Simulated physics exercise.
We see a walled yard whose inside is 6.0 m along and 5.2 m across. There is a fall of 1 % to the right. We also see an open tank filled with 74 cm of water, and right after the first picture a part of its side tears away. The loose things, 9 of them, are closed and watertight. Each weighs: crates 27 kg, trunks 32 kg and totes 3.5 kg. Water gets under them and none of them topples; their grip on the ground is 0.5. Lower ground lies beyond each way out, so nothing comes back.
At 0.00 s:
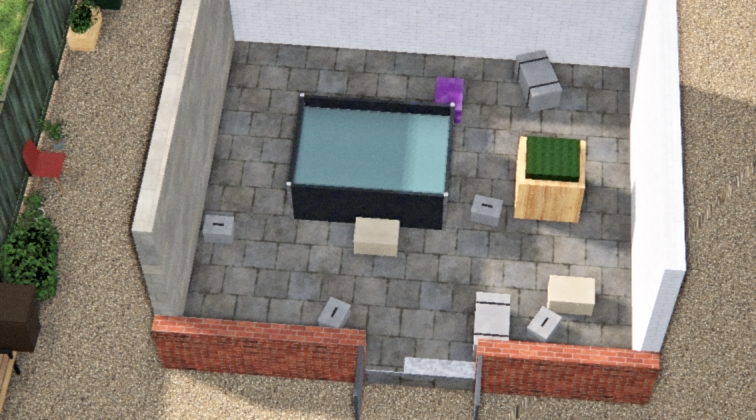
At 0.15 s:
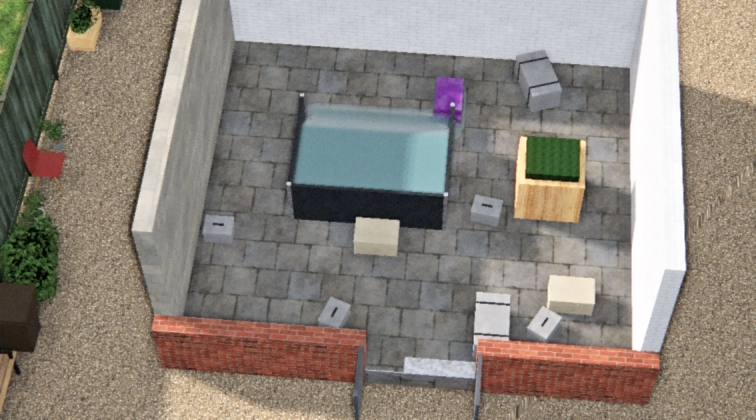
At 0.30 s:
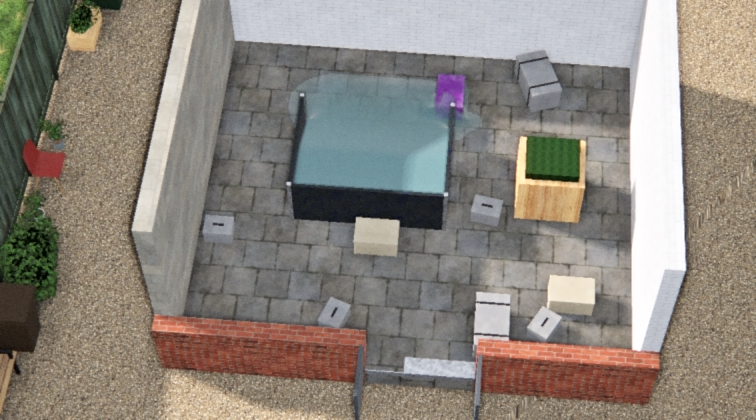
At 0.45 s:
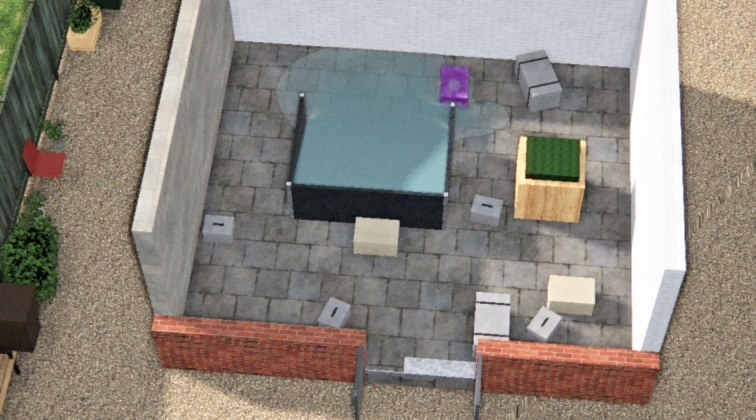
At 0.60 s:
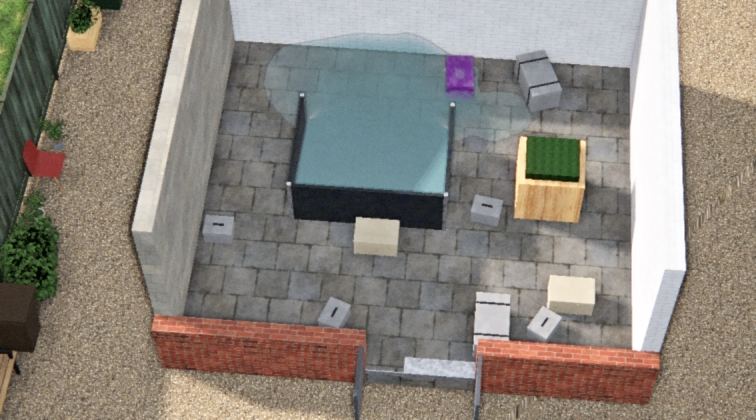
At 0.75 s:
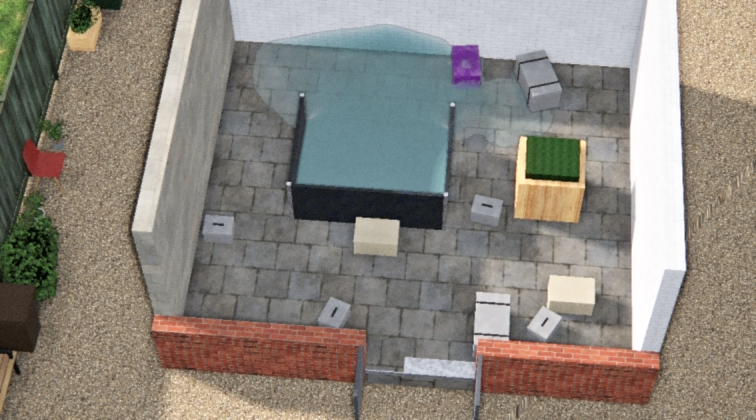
To begin with, a dark-sided open tank of water stands in a walled, paved yard among scattered boxes and blocks. Its far side gives way, and water pours out, spreading over the paving to the back wall. The purple crate slides back and slightly right, while the other objects stay put.
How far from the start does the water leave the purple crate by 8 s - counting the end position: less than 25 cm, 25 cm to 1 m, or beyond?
Movement: Big.
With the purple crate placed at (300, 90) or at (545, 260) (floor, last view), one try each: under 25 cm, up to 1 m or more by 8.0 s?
Swept far; nearly still.
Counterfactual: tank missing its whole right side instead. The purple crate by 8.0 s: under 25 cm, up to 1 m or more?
In that case the purple crate barely shifts.
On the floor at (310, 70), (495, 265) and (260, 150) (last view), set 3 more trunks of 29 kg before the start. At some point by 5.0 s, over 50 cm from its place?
Spot by spot, in turn: Exceeds it, falls short, exceeds it.
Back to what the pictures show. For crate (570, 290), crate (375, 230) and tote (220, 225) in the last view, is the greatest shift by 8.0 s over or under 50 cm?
The first topped the threshold, the second never reached the threshold, and the third topped the threshold.
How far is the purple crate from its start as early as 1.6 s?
It has shifted about 140 cm.
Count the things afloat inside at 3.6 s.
I count 3.
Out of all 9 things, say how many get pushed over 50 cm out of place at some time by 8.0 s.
That comes to 8.
After 1.6 s the purple crate is near (533, 64), 1.3 m from its start, afloat; 0 of 9 are out; 1 afloat.
After 3.6 s the purple crate is near (589, 146), 2.2 m from its start, afloat; 0 of 9 are out; 3 afloat.
After 5.6 s the purple crate is near (609, 224), 3.1 m from its start, aground; 0 of 9 are out; 6 afloat.
After 8.0 s the purple crate is near (596, 259), 3.5 m from its start, afloat; 0 of 9 are out; 6 afloat.
